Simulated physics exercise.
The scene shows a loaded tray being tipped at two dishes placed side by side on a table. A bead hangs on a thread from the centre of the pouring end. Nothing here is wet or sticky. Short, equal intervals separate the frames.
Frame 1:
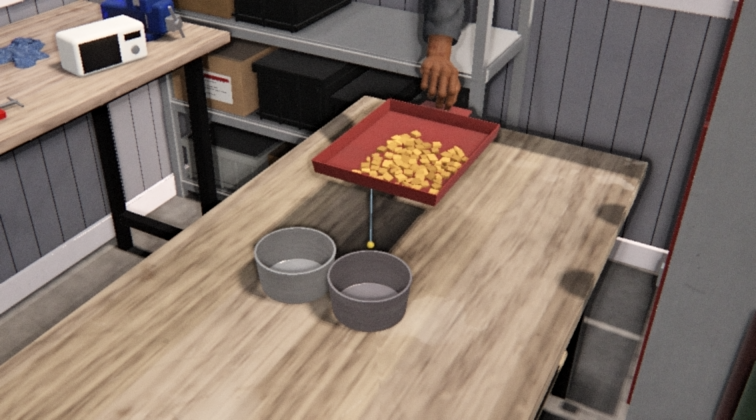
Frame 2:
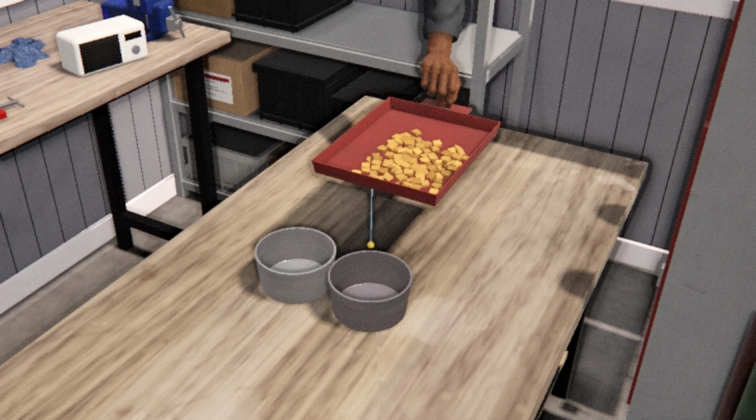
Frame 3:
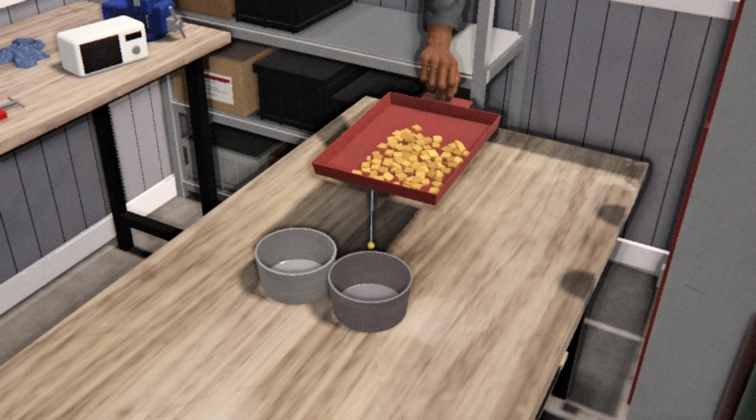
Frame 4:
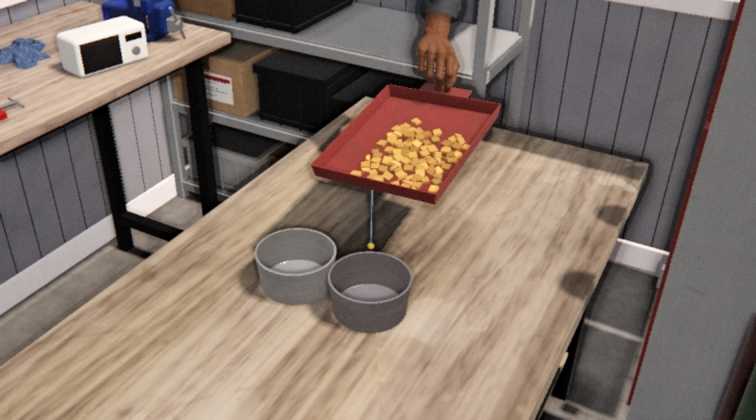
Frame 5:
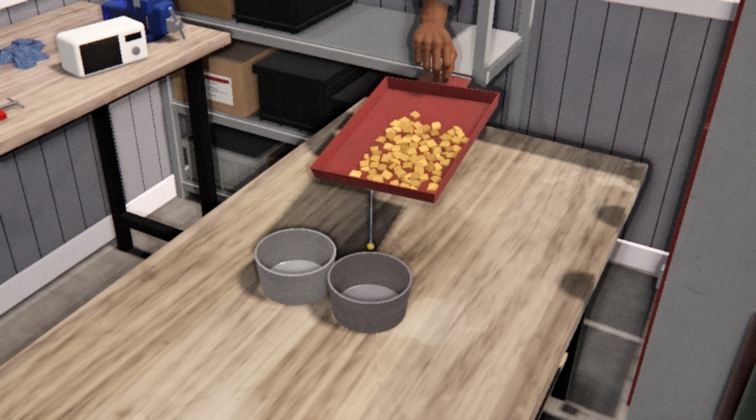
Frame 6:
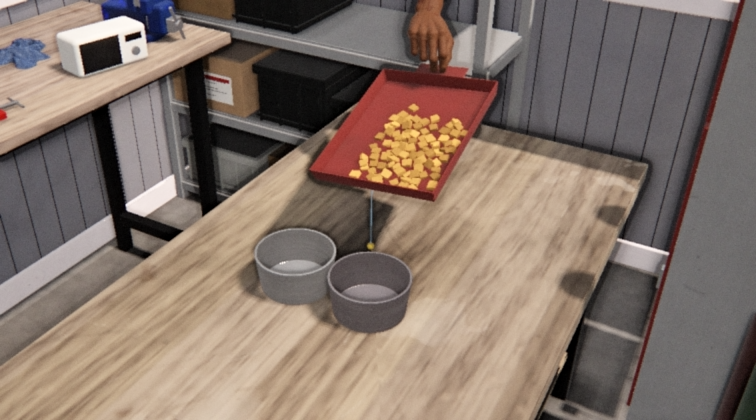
We see a hand holding a red tray of golden cereal squares above two grey dishes on a wooden table; the hand gradually raises the tray's far end, steepening its slope, while the squares shift only slightly.
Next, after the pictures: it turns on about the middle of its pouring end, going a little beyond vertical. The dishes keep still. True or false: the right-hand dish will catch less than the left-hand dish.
True.
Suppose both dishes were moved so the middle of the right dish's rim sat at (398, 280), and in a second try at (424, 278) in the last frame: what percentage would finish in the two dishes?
Around 90 per cent for the first position, around 70 per cent for the second.
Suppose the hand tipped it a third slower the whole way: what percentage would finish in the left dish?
About 60 per cent.
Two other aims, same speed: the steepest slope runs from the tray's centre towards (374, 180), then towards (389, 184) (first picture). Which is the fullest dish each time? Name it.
For the first heading it's the dish at right, and for the second it's the dish at right.
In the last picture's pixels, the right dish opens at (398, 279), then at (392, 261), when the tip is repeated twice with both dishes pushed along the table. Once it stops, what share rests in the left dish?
It comes to roughly 90 per cent in one try and roughly 60 per cent in the next.
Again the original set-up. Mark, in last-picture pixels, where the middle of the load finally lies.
The centre comes to rest close to (315, 282).
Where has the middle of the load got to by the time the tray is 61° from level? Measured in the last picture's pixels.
Roughly at (364, 166).
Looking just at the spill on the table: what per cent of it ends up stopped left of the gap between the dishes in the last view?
20 %, near enough.
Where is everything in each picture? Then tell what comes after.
The first frame shows corners of the pouring end (315, 159) and (435, 193), level; middle of the load (412, 162), cereal squares; left dish (274, 284); right dish (350, 311); bead on its thread (371, 245).
The second frame shows corners of the pouring end (315, 160) and (435, 193), level; middle of the load (413, 162).
The third frame shows corners of the pouring end (315, 162) and (435, 193), tipped barely, lowest at the left corner; middle of the load (413, 159).
The fourth frame shows corners of the pouring end (314, 164) and (434, 192), tipped a little, lowest at the left corner; middle of the load (412, 156).
The fifth frame shows corners of the pouring end (313, 167) and (433, 192), tipped a little, lowest at the left corner; middle of the load (412, 152).
The sixth frame shows corners of the pouring end (313, 168) and (432, 191), tipped clearly, lowest at the left corner; middle of the load (411, 148); left dish (274, 285); right dish (350, 313).
Just after the last frame, tray tipped steeply; almost all on the tray; just a few in the air.
A moment on, tray tipped right over; the larger part on the tray; just a few in the right dish; about a tenth in the left dish; just a few outside both; about a tenth in the air.
Further on, tray tipped past a quarter turn; roughly a quarter in the right dish; roughly half in the left dish; about a tenth outside both; just a few in the air.
When it is over, tray tipped past a quarter turn; roughly a quarter in the right dish; roughly half in the left dish; about a tenth outside both; just a few in the air.
